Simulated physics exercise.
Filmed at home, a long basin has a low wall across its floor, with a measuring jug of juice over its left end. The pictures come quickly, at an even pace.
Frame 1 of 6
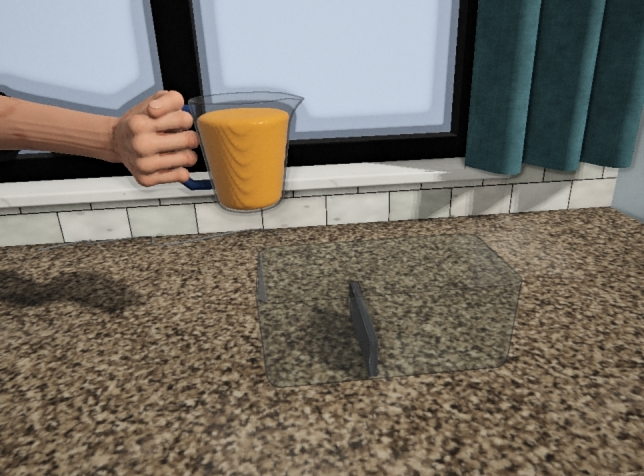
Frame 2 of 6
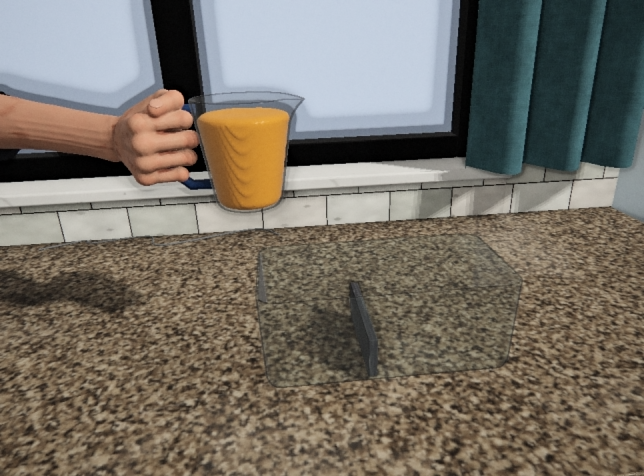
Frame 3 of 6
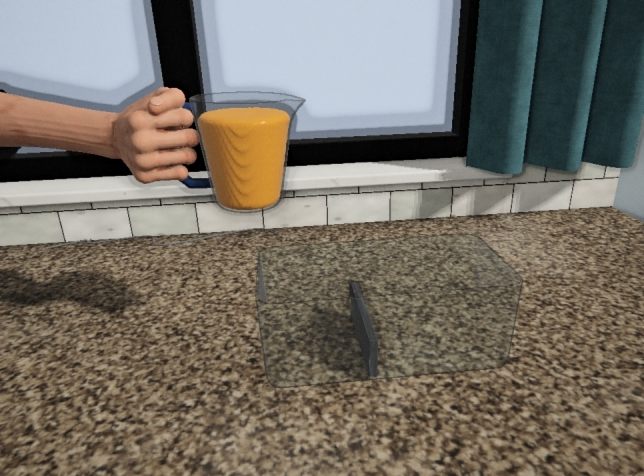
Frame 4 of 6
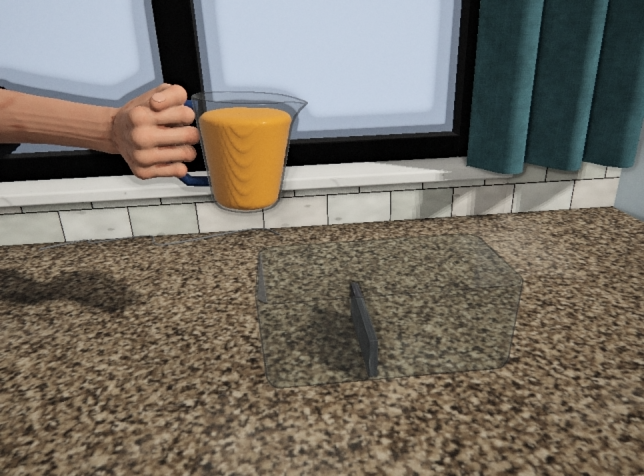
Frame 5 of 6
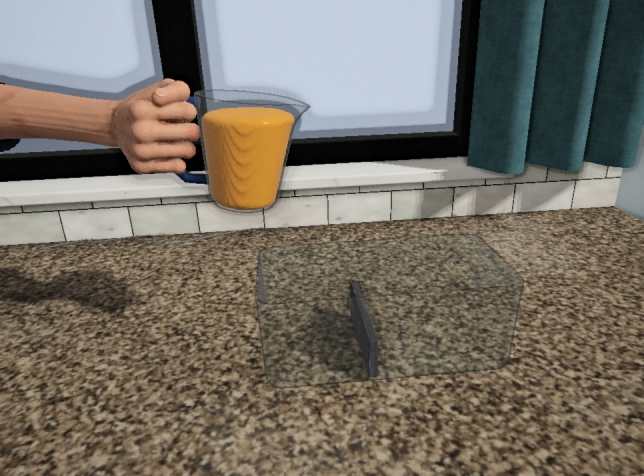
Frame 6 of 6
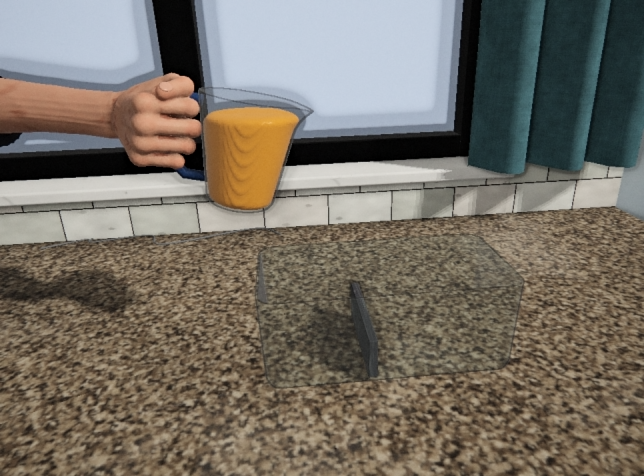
A hand holding a clear jug of orange juice slowly tilting it slightly rightward above a transparent basin on a speckled counter.
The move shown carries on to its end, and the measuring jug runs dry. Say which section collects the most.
Once still, the right segment will hold the most.
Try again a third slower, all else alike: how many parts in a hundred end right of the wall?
Around 70 percent ends up there.
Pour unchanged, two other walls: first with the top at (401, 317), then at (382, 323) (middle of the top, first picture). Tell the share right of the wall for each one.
The first one comes to 5 percent, while the second comes to 30 percent.
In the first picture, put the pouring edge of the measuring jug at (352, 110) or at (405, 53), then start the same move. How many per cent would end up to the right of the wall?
First try: 100 percent; second try: 85 percent.
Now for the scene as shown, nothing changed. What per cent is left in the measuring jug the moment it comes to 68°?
Around 75 percent remains.
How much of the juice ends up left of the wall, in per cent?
Close to 35 per cent.
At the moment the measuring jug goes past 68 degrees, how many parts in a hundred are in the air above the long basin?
Some 20 per cent.
A moment on, the tilt is 68° and 75 per cent is still to pour, 0 is left of the wall and 4 right of it.
Next, the tilt is 100° and 21 per cent is still to pour, 10 is left of the wall and 49 right of it.
Then the tilt is 104° and 1 per cent is still to pour, 34 is left of the wall and 63 right of it.
Later the tilt is 104° and 0 per cent is still to pour, 36 is left of the wall and 63 right of it.
At rest 36 per cent lies left of the wall, 63 right of it and 1 outside.
